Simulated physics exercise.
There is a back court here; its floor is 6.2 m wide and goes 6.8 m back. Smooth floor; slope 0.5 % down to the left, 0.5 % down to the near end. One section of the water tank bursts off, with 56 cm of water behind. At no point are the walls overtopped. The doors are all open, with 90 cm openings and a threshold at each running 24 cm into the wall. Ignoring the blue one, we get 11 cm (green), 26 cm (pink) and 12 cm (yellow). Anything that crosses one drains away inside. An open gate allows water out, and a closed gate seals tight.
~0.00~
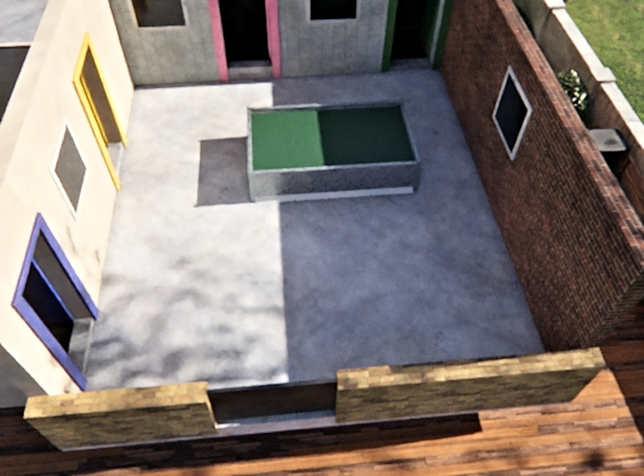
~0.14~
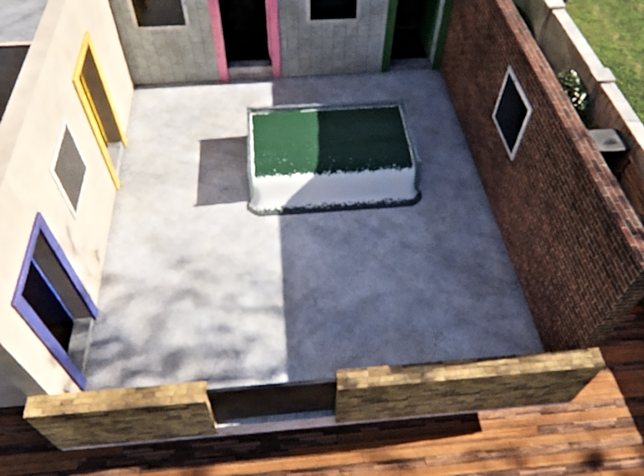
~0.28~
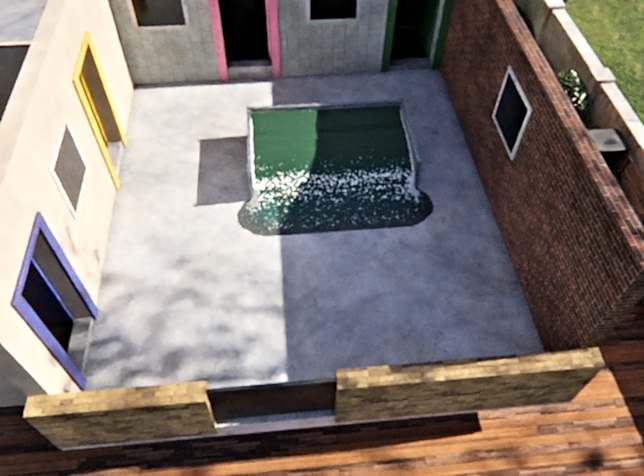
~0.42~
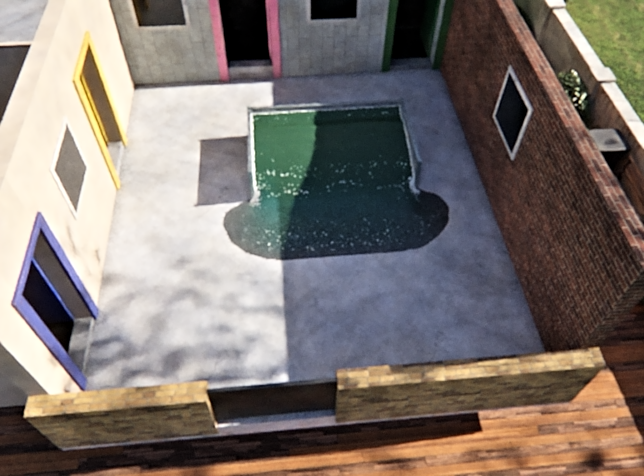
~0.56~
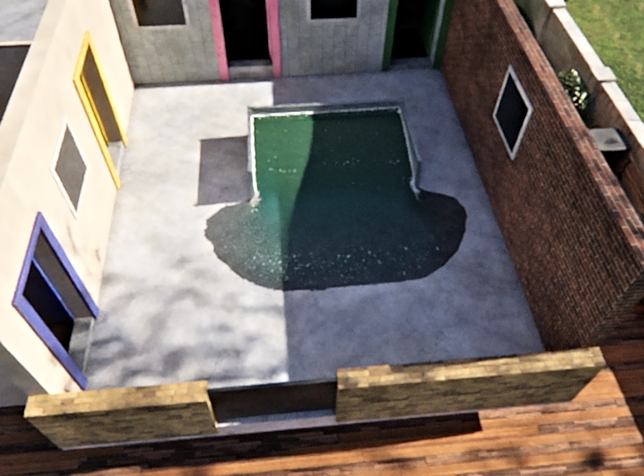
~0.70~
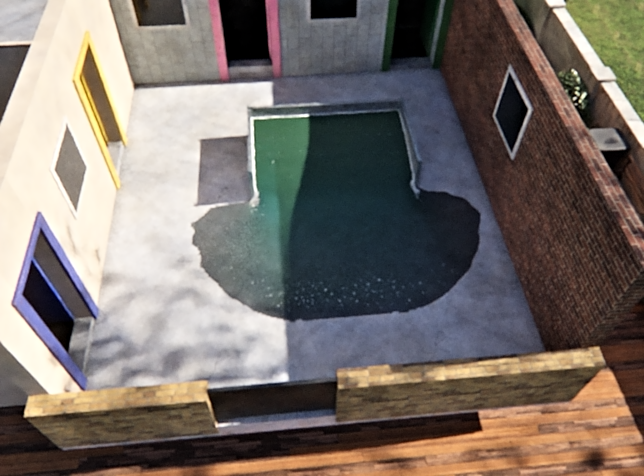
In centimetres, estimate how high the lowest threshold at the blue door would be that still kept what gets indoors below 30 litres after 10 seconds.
It comes to roughly 14.5 cm.
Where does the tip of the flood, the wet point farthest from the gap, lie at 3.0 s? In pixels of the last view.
Near pixel (78, 420).
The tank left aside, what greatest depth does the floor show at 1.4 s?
Close to 33 centimetres.
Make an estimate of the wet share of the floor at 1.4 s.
I'd estimate about 40 percent.
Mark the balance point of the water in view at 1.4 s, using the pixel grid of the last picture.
I'd say around (337, 226).
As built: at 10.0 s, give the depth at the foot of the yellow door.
5.5 cm.
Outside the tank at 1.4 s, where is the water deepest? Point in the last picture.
Look close to (362, 394).
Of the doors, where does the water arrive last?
It's the pink door.
After 1.4 s water covers 40 % of the floor, deepest (33 cm) near (362, 394); it has not reached the blue door.
After 3.0 s water covers 50 % of the floor, deepest (34 cm) near (93, 419); 15 cm at the blue door, 1 litre in over its 8 cm threshold.
After 10.0 s water covers 95 % of the floor, deepest (12 cm) near (134, 93); 9 cm at the blue door, 127 litres in over its 8 cm threshold.
At the blue door as built, the water arrived by 2.3 s and peaked near 20 cm at 3.4 s.
With a threshold of 12 cm, 52 litres would have come in within the 10 s; with 16 cm, 19 litres. So under 30 litres takes about 14.5 cm.
